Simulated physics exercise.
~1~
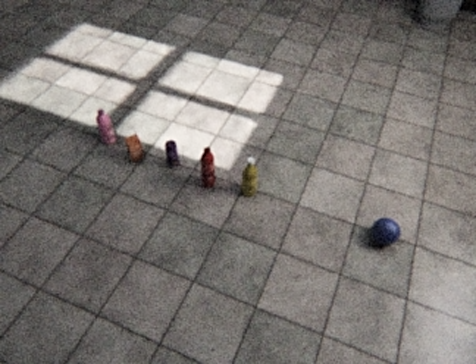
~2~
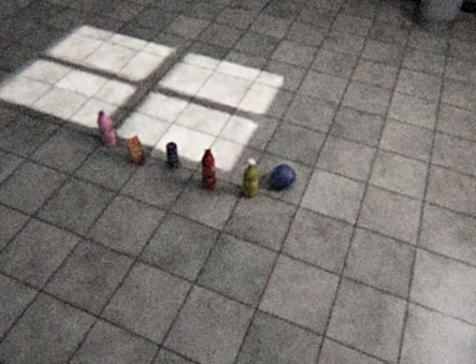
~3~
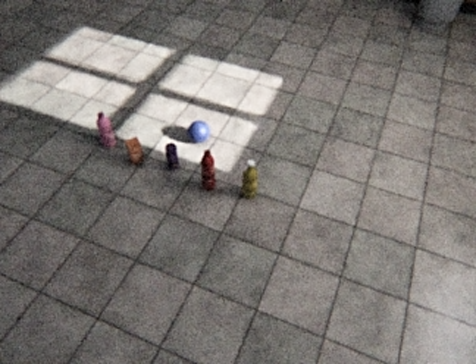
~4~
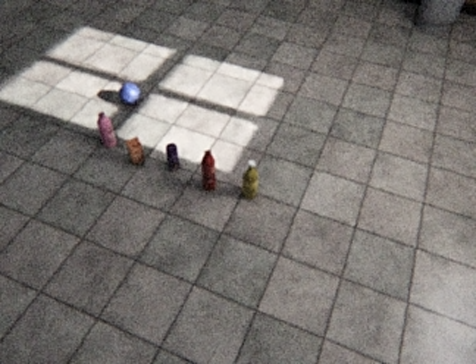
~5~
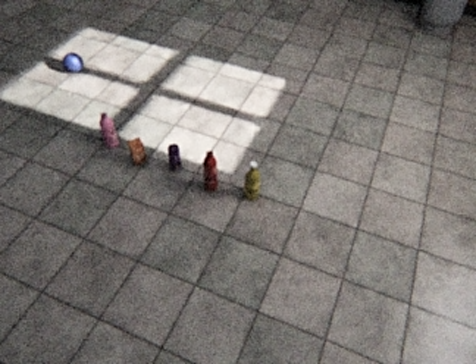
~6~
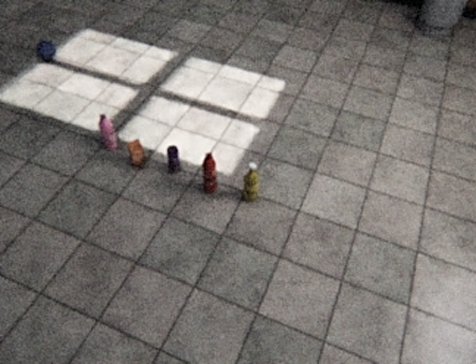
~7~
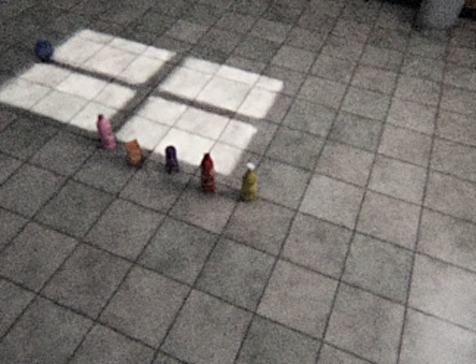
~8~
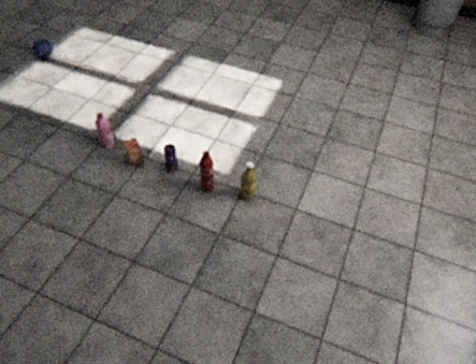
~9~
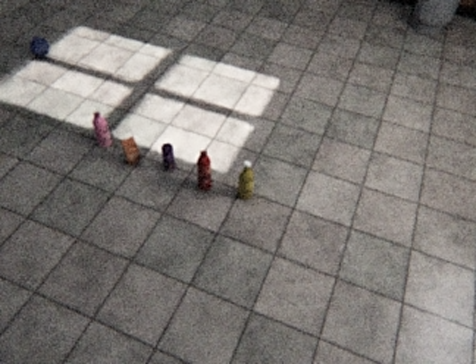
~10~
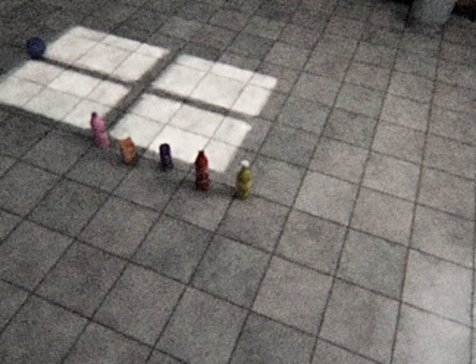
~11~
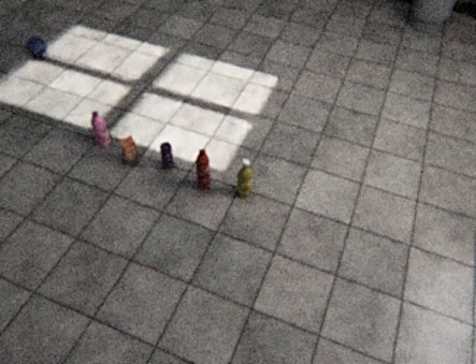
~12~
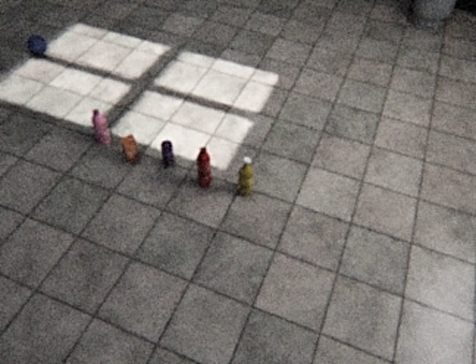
A blue ball rolls in from the right across a grey tiled floor, seen from above at an angle by a slightly swaying camera. Five items stand in a slanting row near a patch of window light, a pink bottle at the left, then an orange carton, a purple can, a red bottle and a yellow bottle. The ball travels left and up, passing behind the yellow bottle and on behind the rest of the row. It crosses the bright patch, slows and settles by its far upper-left corner. All five items remain upright in their places.
